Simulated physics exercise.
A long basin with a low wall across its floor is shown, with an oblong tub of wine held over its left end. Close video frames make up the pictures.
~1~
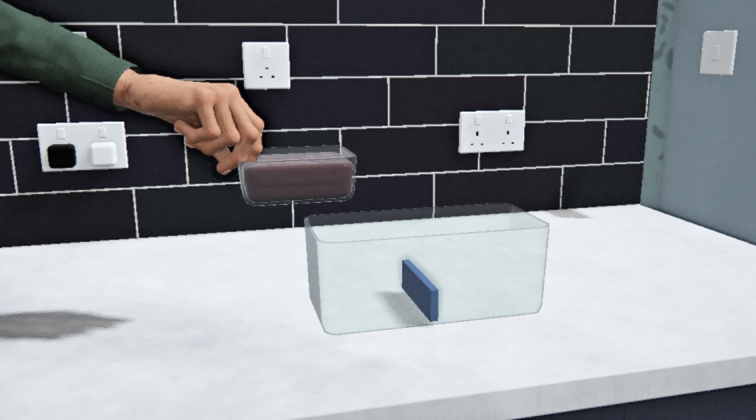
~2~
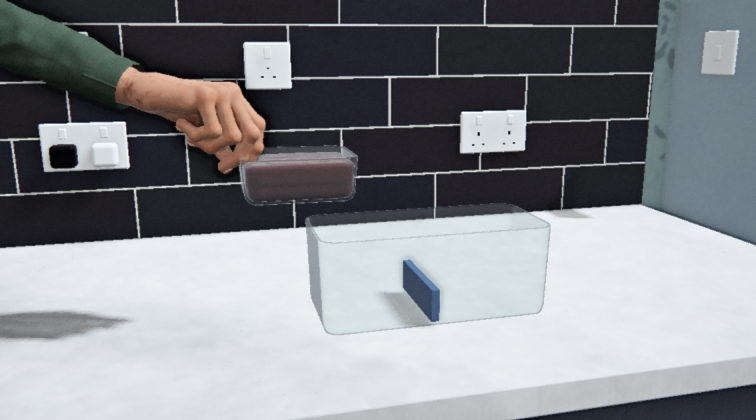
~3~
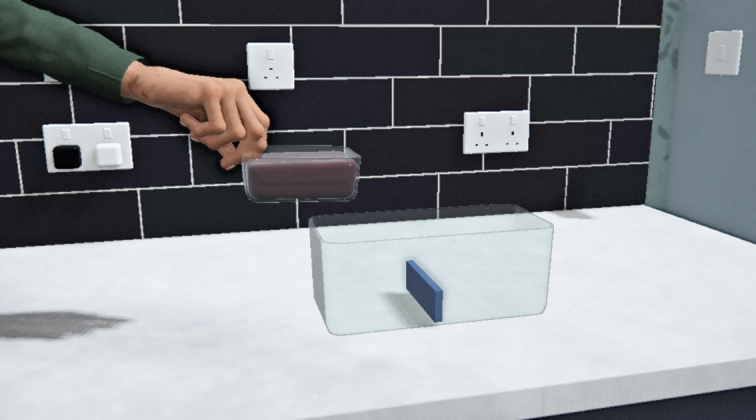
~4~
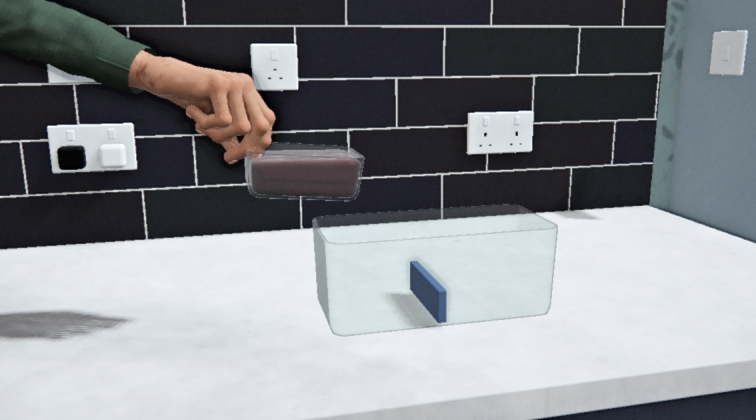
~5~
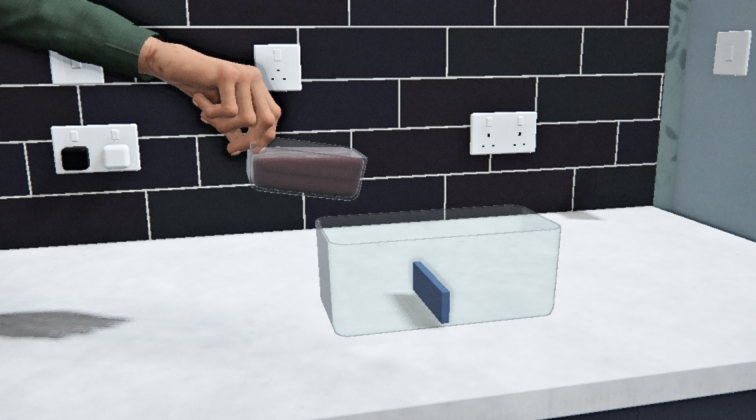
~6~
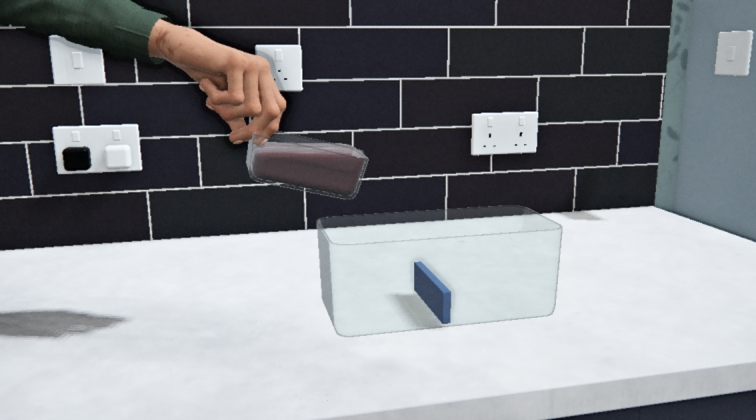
A hand slowly tilting a clear tub of dark red liquid rightward above a long transparent basin with a low blue wall inside.
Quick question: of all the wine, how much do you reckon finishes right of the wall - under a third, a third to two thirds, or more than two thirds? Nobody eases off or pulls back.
I expect what gathers right of the wall to fall within one third to two thirds.
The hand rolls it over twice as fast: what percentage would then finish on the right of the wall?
Near 65 in a hundred.
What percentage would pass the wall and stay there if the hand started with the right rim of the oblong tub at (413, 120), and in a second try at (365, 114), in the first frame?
First try 90 %, second try 75 %.
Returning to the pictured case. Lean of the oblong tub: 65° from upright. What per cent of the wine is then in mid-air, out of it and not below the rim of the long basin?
It's close to 45 per cent.
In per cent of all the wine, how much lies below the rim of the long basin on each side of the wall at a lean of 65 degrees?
Near 20 in a hundred left, near 0 in a hundred right.
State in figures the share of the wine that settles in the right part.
Close to 60 per cent.
A moment on, the oblong tub is tipped part way and 35 per cent is still to pour, 20 is left of the wall and 1 right of it.
Next, the oblong tub is tipped on its side and 7 per cent is still to pour, 25 is left of the wall and 60 right of it.
Then the oblong tub is tipped on its side and 1 per cent is still to pour, 36 is left of the wall and 59 right of it.
Later the oblong tub is tipped on its side and 0 per cent is still to pour, 38 is left of the wall and 59 right of it.
At rest 38 per cent lies left of the wall, 59 right of it and 3 outside.
